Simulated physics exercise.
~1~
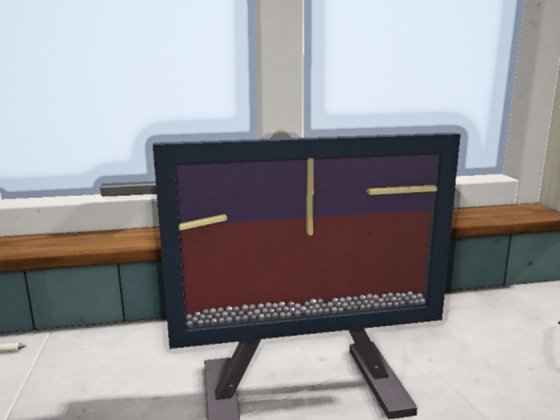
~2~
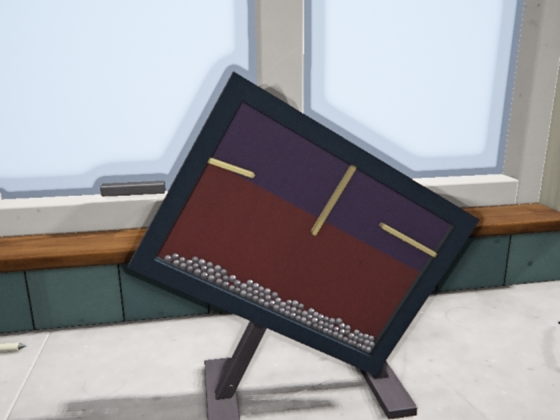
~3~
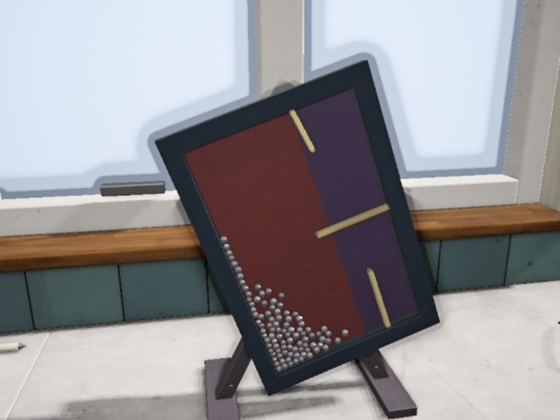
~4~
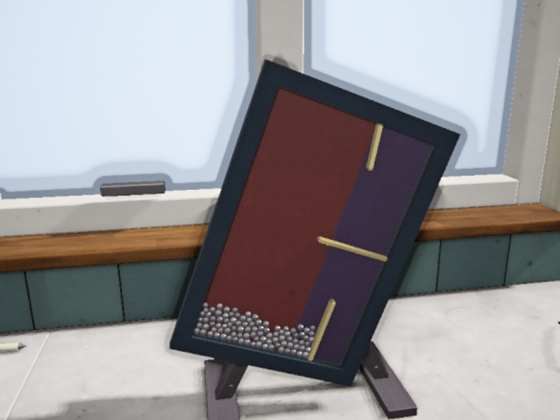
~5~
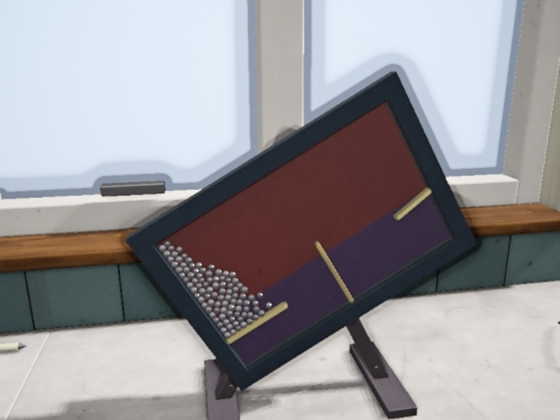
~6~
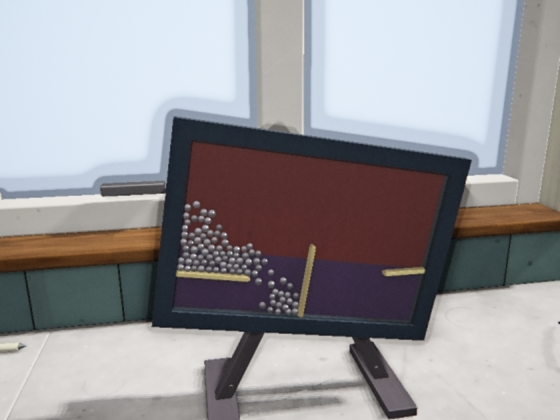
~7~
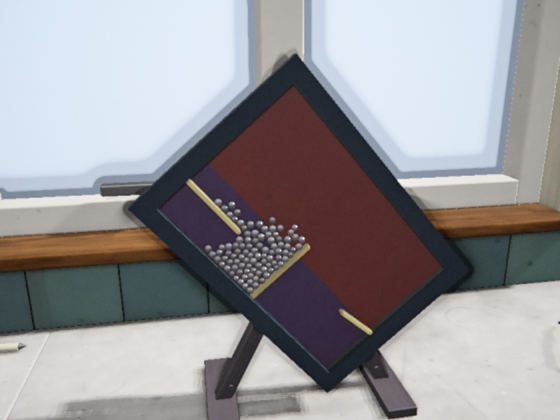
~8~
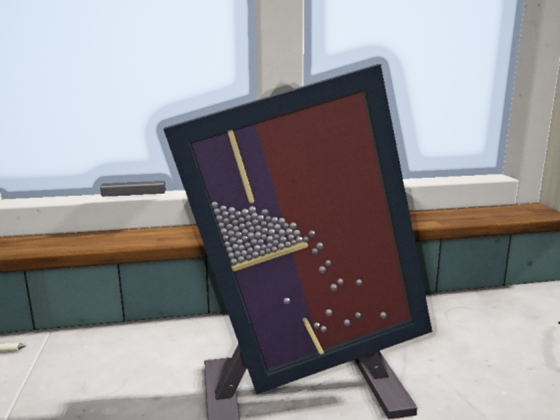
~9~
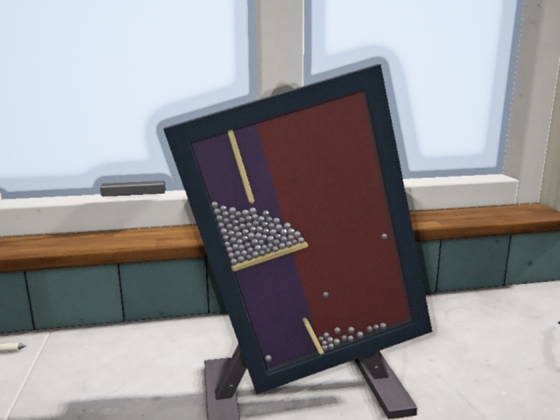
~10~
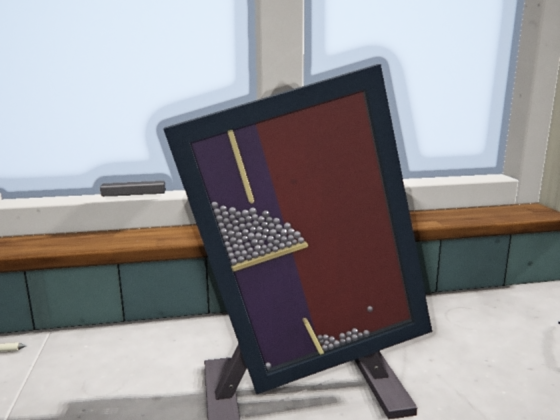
In front of a window, a dark-framed box of small silvery balls turned clockwise past upside down and stopped steeply tilted, some balls spilling off a middle ledge to the bottom of the red strip while most stayed heaped in the purple.
